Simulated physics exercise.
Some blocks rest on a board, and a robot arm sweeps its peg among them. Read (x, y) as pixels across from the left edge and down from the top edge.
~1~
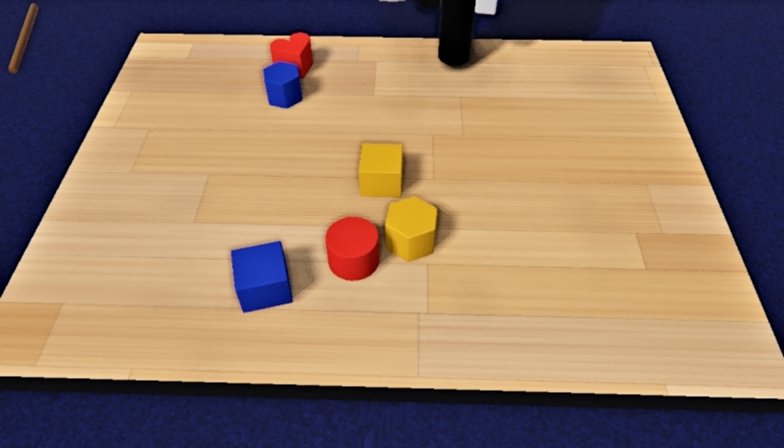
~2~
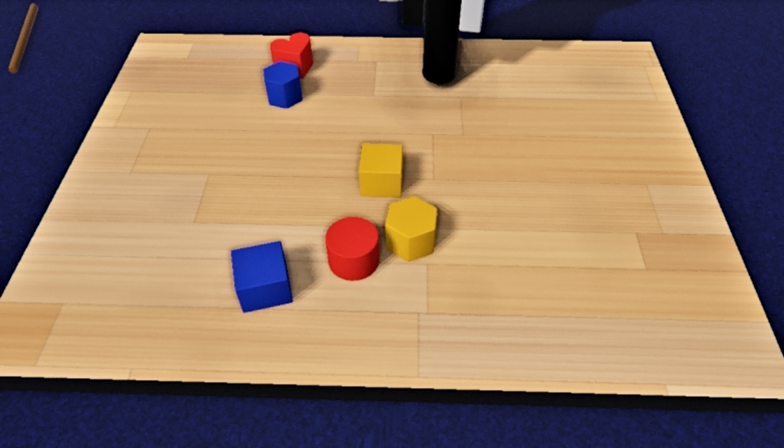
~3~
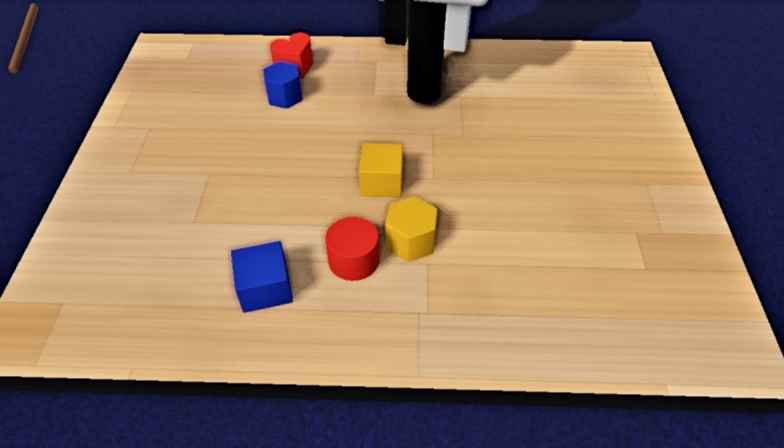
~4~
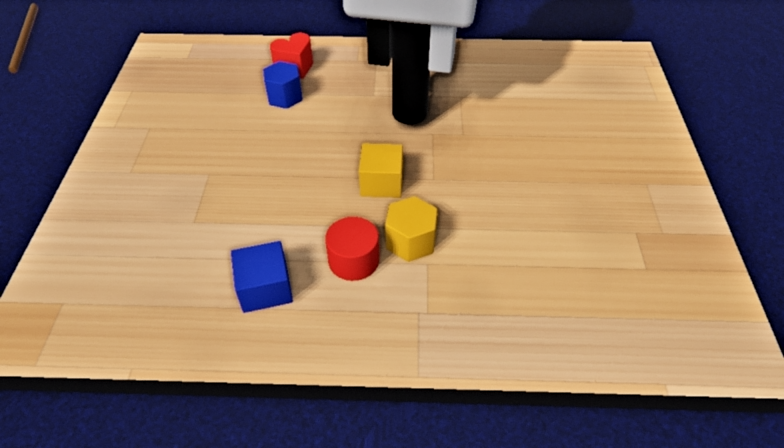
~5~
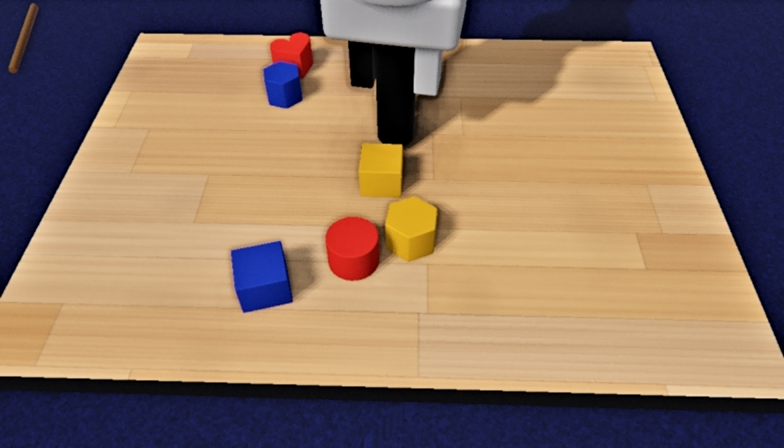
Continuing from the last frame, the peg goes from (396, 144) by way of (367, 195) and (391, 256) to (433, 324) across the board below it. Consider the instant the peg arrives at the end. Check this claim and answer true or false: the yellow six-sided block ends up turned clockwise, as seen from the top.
This is false.
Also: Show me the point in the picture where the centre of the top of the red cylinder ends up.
Put as a pixel place, it's (318, 302).
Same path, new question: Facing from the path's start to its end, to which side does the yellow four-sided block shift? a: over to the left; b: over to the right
It's b.
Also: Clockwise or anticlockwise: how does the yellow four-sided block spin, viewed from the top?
Clockwise, looking down.
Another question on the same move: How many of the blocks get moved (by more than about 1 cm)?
Three or more move.
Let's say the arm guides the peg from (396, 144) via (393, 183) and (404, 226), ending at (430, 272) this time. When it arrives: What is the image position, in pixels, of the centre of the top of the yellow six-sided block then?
The answer is (438, 289).
The first path, step by step. One third of the way, peg at (367, 186); red cylinder at (350, 242); yellow four-sided block at (365, 202), turned 10° anticlockwise; yellow six-sided block at (415, 224), turned 25° anticlockwise.
Two thirds of the way, peg at (391, 248); red cylinder at (325, 296); yellow four-sided block at (363, 263), turned 45° clockwise; yellow six-sided block at (439, 240), turned 65° anticlockwise.
At the end, peg at (434, 317); red cylinder at (318, 302); yellow four-sided block at (364, 275), turned 60° clockwise; yellow six-sided block at (457, 248), turned 90° anticlockwise.
